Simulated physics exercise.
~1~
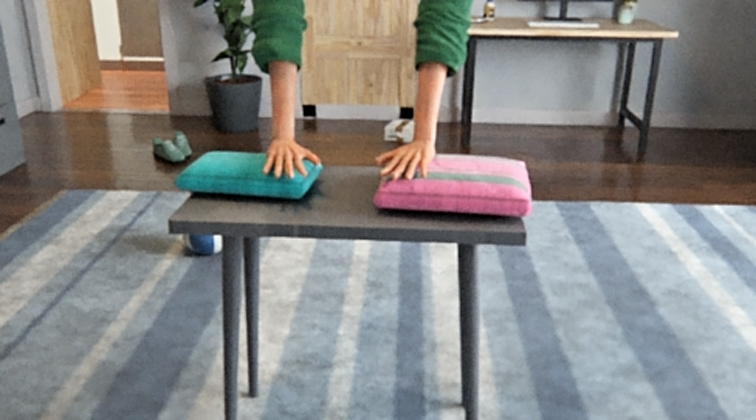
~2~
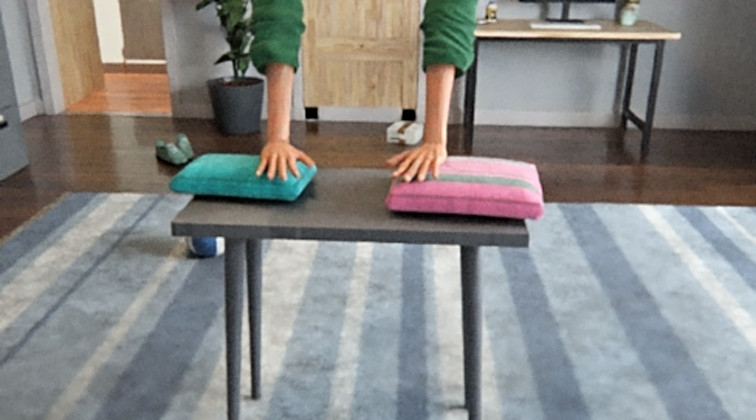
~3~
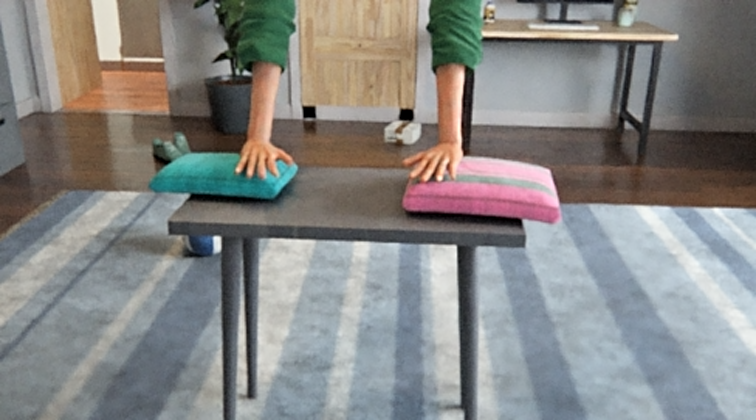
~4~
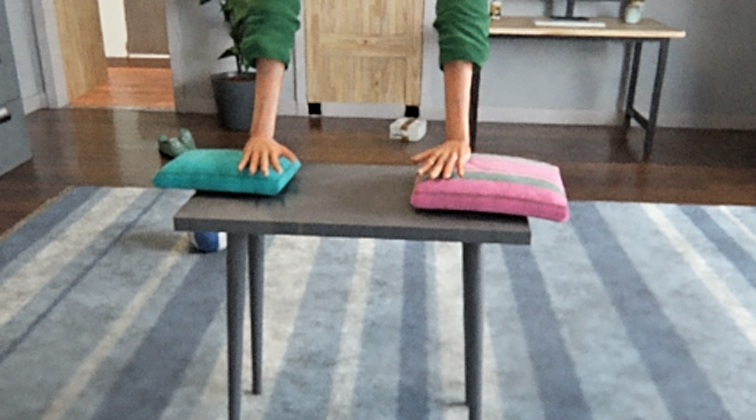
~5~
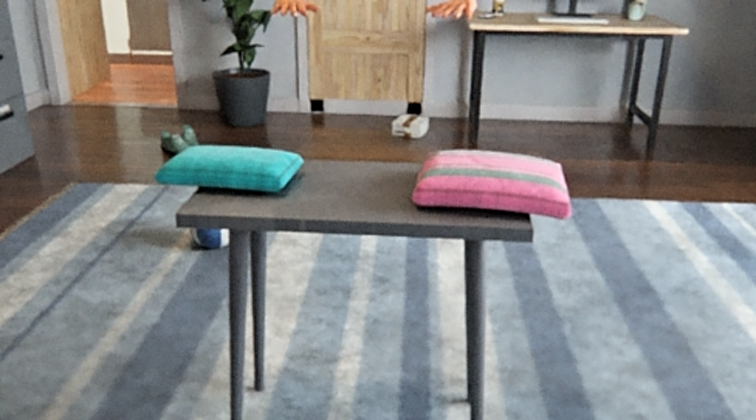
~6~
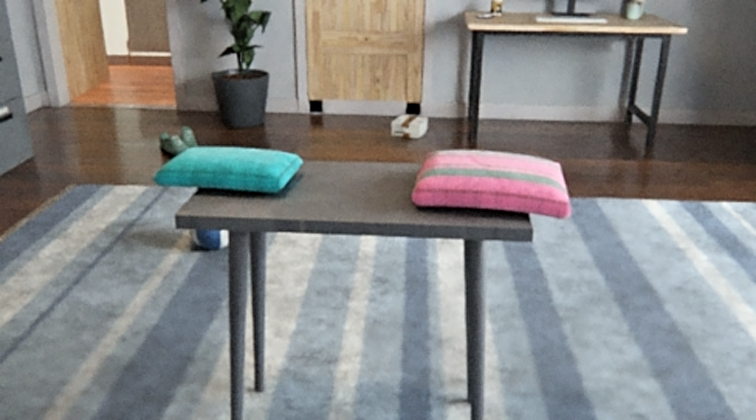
Two hands slide turquoise and pink cushions apart on a bench, then withdraw, leaving both resting.
